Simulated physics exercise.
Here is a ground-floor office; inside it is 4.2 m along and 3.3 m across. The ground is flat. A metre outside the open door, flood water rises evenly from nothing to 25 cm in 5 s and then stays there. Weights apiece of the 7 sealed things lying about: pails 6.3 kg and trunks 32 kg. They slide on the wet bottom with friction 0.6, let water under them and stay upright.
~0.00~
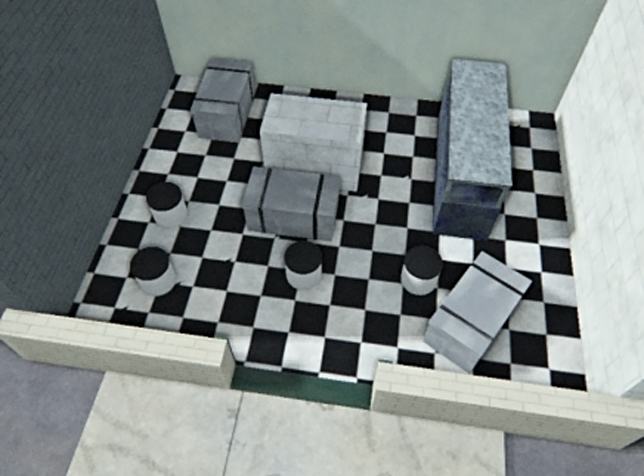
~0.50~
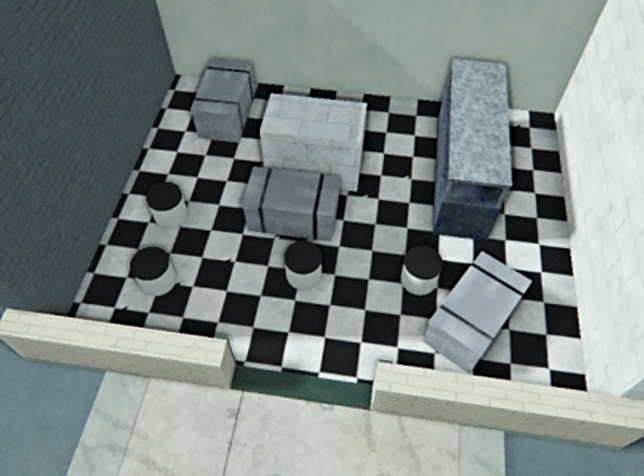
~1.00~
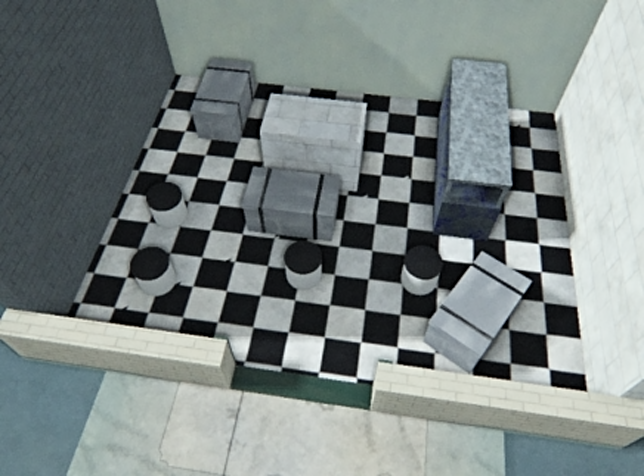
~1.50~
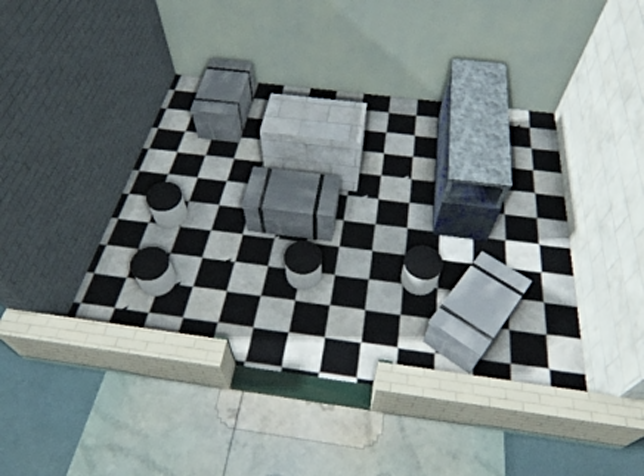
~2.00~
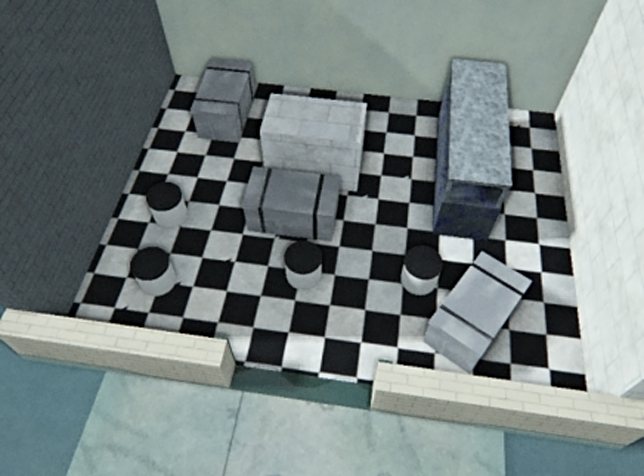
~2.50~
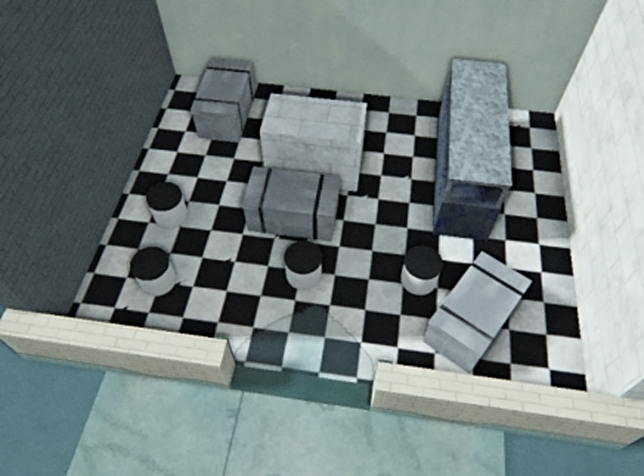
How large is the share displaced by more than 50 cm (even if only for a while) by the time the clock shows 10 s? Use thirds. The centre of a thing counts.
Share: One to two thirds.
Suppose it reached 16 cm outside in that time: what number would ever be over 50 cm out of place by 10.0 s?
Then 2.
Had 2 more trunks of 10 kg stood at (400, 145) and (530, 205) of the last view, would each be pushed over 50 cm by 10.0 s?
In that order: Past it, short of it.
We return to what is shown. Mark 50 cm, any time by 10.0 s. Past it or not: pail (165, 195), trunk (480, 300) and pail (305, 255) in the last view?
In that order: Over, under, over.
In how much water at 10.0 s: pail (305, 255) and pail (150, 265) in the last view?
Roughly 11 and 6 cm.
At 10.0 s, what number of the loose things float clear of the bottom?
At that moment 3.
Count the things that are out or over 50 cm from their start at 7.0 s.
I count 3.
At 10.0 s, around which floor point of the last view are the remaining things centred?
Near (328, 212).
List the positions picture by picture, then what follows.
In the first picture, a pail at (164, 196) rests on the ground; a trunk at (482, 300), on the bottom; 0.0 m2 under water; 0 of 7 have shifted.
In the second picture, a pail at (164, 196) rests on the ground; a trunk at (482, 300) rests on the ground; water covers 0.0 m2; 0 of 7 have shifted.
In the third picture, a pail at (164, 196) rests on the ground; a trunk at (482, 300) rests on the ground; 0.0 m2 under water; 0 of 7 have shifted.
In the fourth picture, a pail at (164, 196) rests on the ground; a trunk at (482, 300), on the bottom; 0.0 m2 under water; 0 of 7 have shifted.
In the fifth picture, a pail at (164, 196), on the bottom; a trunk at (482, 300), on the bottom; 0.0 m2 under water; 0 of 7 have shifted.
In the sixth picture, a pail at (164, 196), on the bottom; a trunk at (482, 300), on the bottom; 0.4 m2 under water; 0 of 7 have shifted.
After 3.5 s 0 of 7 are over 50 cm from their spots; 0 afloat.
After 4.5 s 0 of 7 are over 50 cm from their spots; 1 afloat.
After 7.0 s 3 of 7 are over 50 cm from their spots; 2 afloat.
After 10.0 s 4 of 7 are over 50 cm from their spots, and 4 have been at some point; 3 afloat.
